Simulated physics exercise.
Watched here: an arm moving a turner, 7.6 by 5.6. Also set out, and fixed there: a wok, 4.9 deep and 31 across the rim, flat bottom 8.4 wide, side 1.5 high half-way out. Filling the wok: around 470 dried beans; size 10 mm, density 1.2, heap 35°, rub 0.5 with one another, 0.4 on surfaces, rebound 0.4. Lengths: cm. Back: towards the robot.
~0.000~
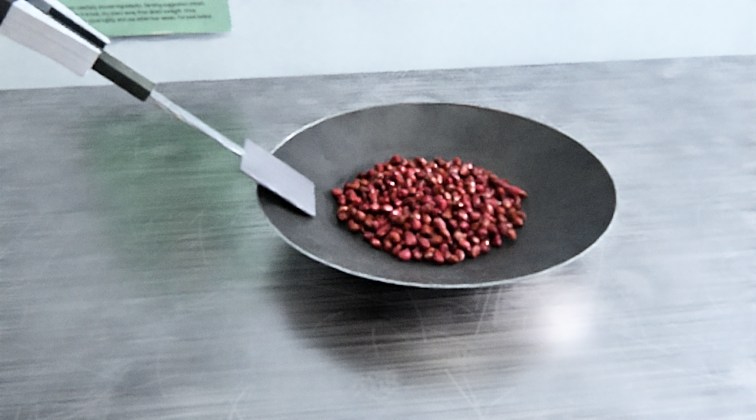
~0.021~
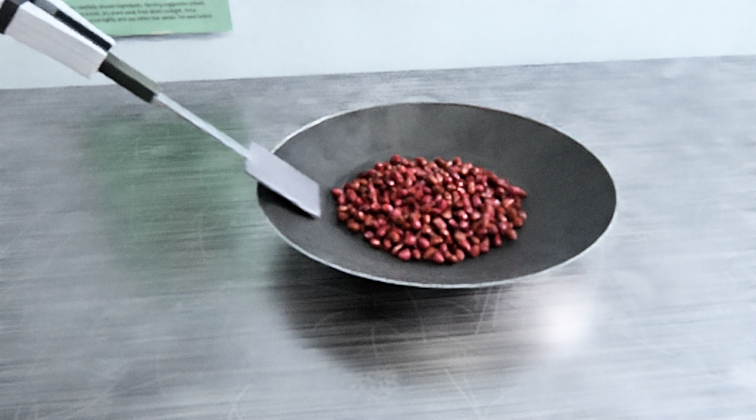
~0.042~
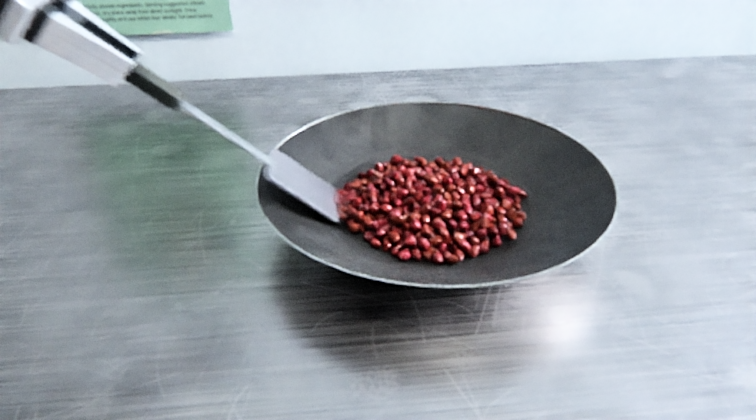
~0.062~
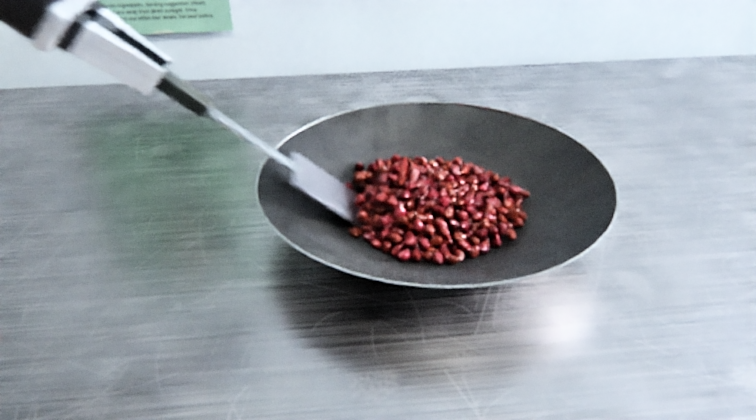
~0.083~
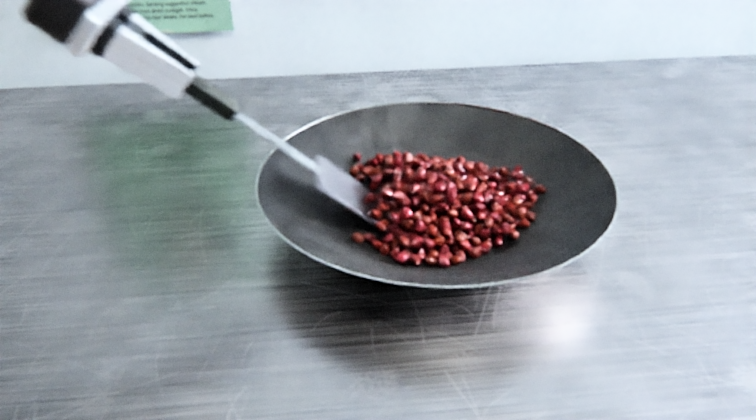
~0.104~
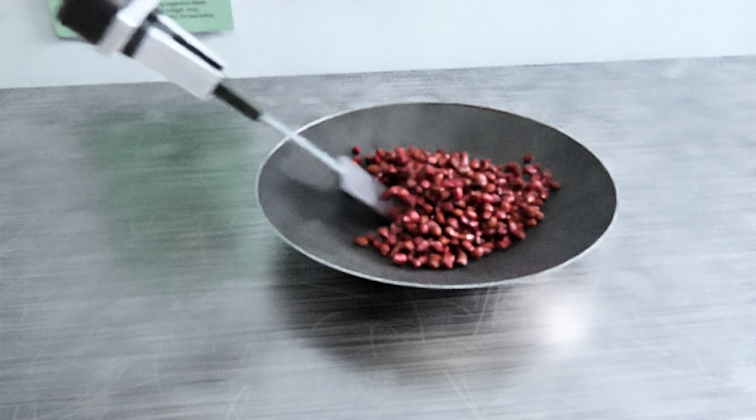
A turner held by a robotic arm starts at the left side of a dark wok, just beside a heap of dried red beans. It slides rightward into the near-left edge of the heap and pushes through, shifting beans to the right and spreading the heap wider, with a few left behind near the blade.
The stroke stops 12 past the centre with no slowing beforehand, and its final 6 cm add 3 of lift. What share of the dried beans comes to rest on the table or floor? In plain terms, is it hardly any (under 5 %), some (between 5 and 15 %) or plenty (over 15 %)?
Plenty - over 15 %.
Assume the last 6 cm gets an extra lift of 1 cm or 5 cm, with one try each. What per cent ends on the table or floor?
Near 30 and 25 percent respectively.
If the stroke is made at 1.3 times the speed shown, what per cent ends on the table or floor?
I'd put it around 30 per cent.
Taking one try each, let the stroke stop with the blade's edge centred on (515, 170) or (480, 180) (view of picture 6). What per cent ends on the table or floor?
Try 1: Approx. 5 %; try 2: Approx. 0 %.
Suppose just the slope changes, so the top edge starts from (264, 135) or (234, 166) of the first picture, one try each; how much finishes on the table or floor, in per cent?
About 25 and 20 per cent.
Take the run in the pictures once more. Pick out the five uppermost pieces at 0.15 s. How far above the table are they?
Estimated height above table: Approx. 5 cm.
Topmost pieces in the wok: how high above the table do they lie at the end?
Some 4.5 cm above the table.
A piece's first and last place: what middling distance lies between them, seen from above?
Some 5 centimetres.
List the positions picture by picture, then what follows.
Turner top edge at (242, 153), sloping 42°; upper third of the load around (427, 197), from x 340 to 520, top at y 160; 467 in the wok, in the first picture.
Turner top edge at (247, 155), sloping 42°; upper third of the load around (427, 197), from x 340 to 520, top at y 160, in the second picture.
Turner top edge at (269, 162), sloping 42°; upper third of the load around (428, 197), from x 340 to 520, top at y 160, in the third picture.
Turner top edge at (294, 167), sloping 42°; upper third of the load around (423, 193), from x 350 to 525, top at y 160, in the fourth picture.
Turner top edge at (318, 170), sloping 42°; upper third of the load around (432, 187), from x 350 to 540, top at y 155, in the fifth picture.
Turner top edge at (342, 171), sloping 42°; upper third of the load around (448, 184), from x 350 to 555, top at y 150; 467 in the wok, in the sixth picture.
By 0.15 s, sloping 42°, highest piece 6 above the table; 467 in the wok.
By 0.21 s, sloping 42°, highest piece 7 above the table; 467 in the wok.
By 0.43 s, sloping 42°, highest piece 10 above the table; 349 in the wok, 86 on the table or floor, 32 on the blade or in flight.
By 1.48 s, sloping 42°, highest piece 4 above the table; 349 in the wok, 118 on the table or floor.
Final count, 349 in the wok, 118 on the table or floor. That is 25 % on the table or floor.
